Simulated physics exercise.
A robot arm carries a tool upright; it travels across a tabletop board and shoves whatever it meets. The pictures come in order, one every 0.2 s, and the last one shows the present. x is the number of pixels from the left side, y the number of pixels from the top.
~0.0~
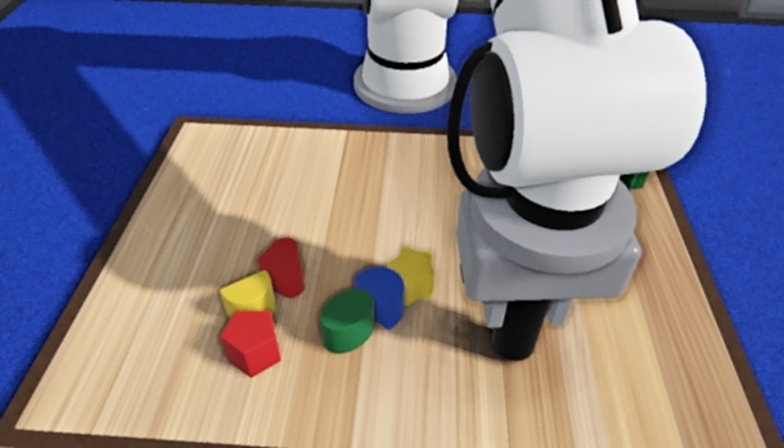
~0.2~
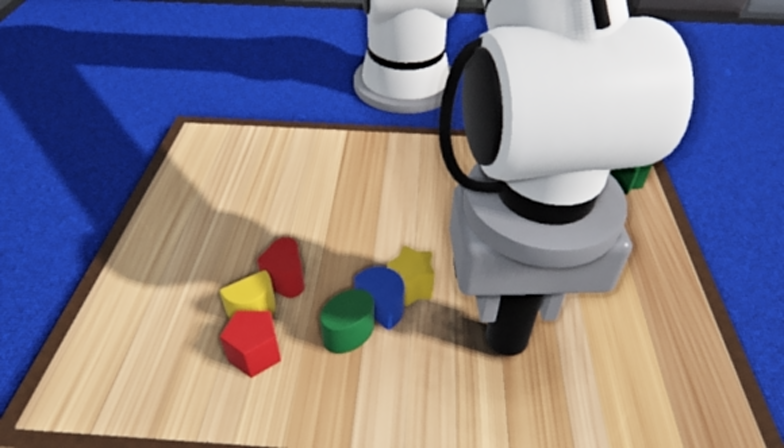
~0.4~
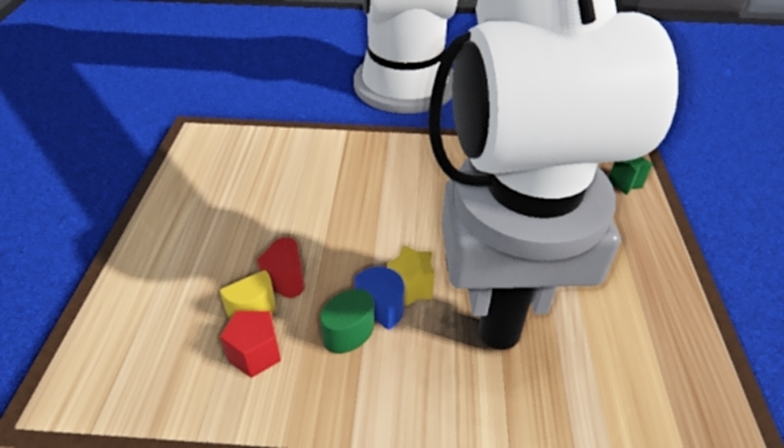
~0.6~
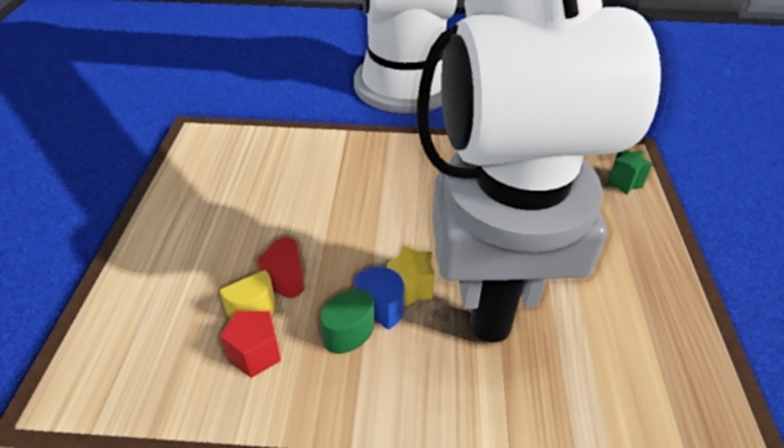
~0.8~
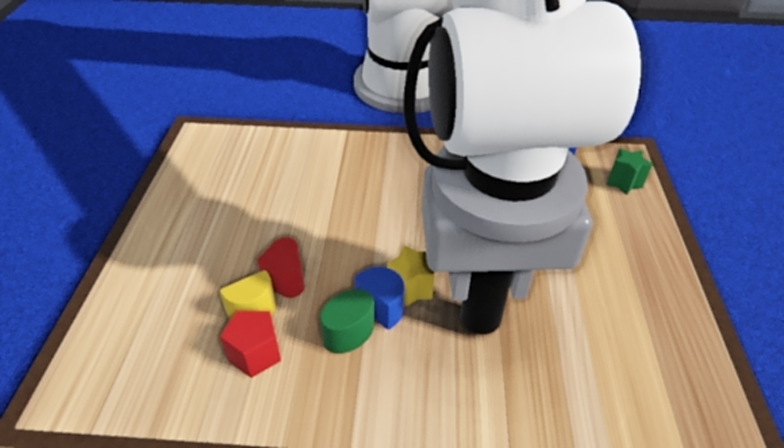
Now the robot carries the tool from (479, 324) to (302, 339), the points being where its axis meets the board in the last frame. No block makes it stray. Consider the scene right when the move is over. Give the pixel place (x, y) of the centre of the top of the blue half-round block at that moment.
Located at (363, 272).
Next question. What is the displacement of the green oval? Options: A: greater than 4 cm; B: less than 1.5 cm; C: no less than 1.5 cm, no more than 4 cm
A.
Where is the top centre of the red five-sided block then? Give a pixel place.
Located at (208, 338).
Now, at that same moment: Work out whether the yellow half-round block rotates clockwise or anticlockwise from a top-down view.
Viewed from overhead, the yellow half-round block winds up turned clockwise.
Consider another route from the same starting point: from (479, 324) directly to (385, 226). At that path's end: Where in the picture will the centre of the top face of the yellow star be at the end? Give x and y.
It should be at about (376, 246).
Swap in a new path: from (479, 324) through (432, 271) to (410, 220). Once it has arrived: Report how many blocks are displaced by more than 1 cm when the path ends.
That's one.
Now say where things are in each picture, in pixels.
The first picture shows tool tip at (513, 343); block tops, yellow half-round block at (248, 288); red five-sided block at (249, 329); green oval at (347, 308); blue half-round block at (382, 282).
The second picture shows tool at (507, 338); blocks unchanged.
The third picture shows tool at (499, 333); blocks unchanged.
The fourth picture shows tool at (491, 326); blocks unchanged.
The fifth picture shows tool at (481, 318); yellow half-round block at (248, 288); red five-sided block at (249, 329); green oval at (347, 308); blue half-round block at (382, 282).
On the path given first. One third of the way, tool at (421, 323); nothing pushed yet.
Two thirds of the way, tool at (360, 327); green oval at (316, 310), turned 40° anticlockwise; blue half-round block at (363, 272), turned 40° clockwise.
At the end, tool at (301, 333); yellow half-round block at (237, 285), turned 20° clockwise; red five-sided block at (208, 338); green oval at (254, 317), turned 45° anticlockwise; blue half-round block at (363, 272), turned 40° clockwise.
